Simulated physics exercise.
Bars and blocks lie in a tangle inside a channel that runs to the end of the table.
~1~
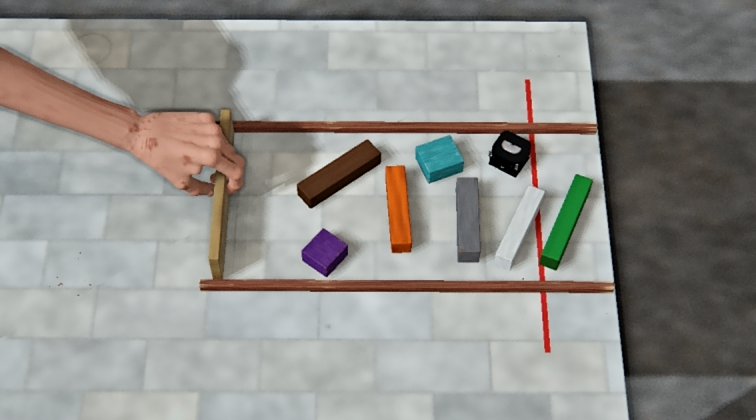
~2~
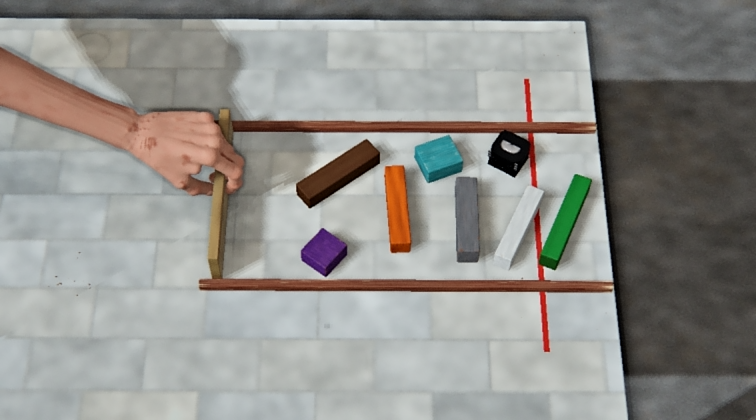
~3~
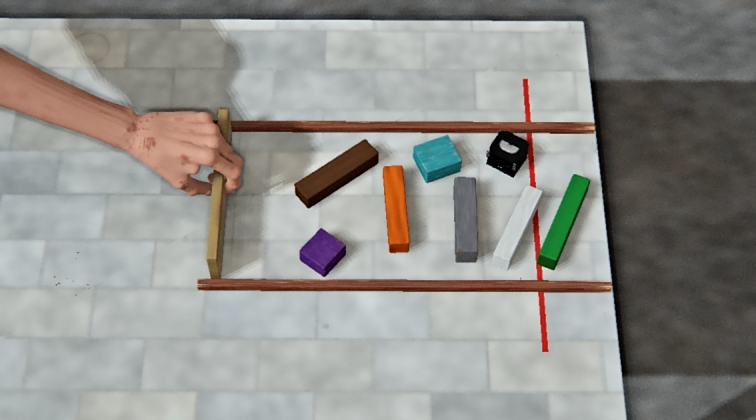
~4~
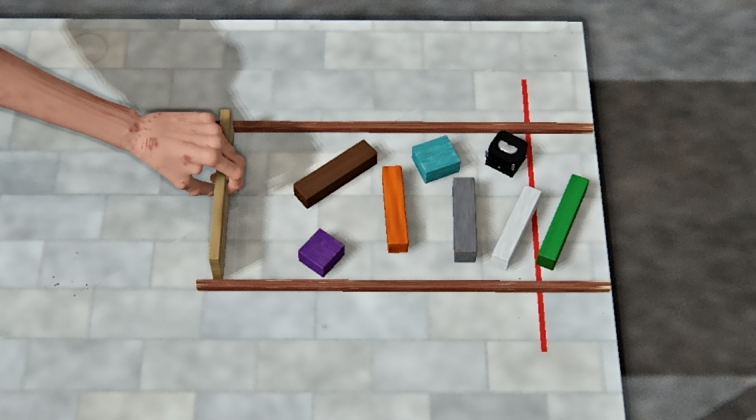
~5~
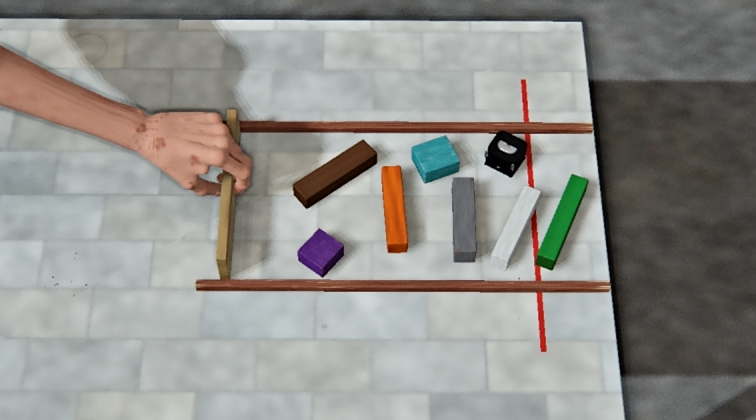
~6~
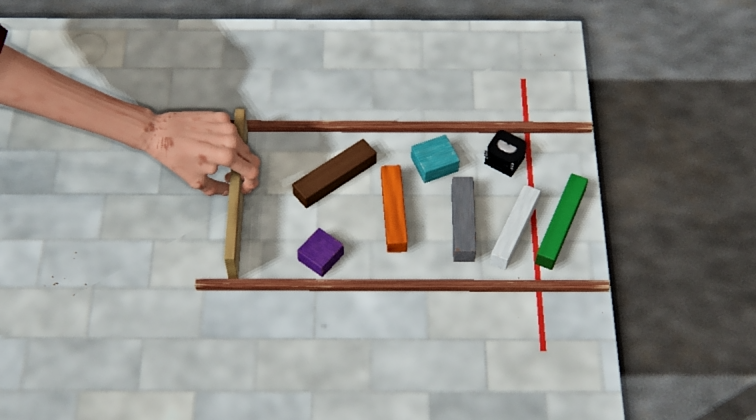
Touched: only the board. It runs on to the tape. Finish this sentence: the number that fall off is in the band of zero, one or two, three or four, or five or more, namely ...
Namely three or four.
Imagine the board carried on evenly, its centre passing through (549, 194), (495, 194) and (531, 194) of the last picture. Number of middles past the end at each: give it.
Going through the three positions, you'd get 4, 0 and 3.
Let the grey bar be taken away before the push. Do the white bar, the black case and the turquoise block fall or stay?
Taking them one by one, the white bar holds its spot, the black case drops away and the turquoise block holds its spot.
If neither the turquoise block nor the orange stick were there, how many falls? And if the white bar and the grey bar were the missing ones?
That gives 1 for the first pair taken away and 1 for the second.
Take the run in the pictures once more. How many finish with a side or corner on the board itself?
At rest, 2 are in contact.
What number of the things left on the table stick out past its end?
Tally: 1.
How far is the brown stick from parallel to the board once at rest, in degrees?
I'd put it at about 0°.
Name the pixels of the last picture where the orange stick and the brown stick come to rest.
The orange stick settles near (572, 209); as for the brown stick, near (542, 165).
Early on, none off yet; green stick at rest near (562, 221); white bar at rest near (515, 227); black case at rest near (506, 153).
A while later, none off yet; green stick at rest near (565, 221); white bar travelled a little near (533, 231); black case travelled a little near (519, 156).
Finally, the number that fall off is three or four; lost, black case, white bar and green stick.
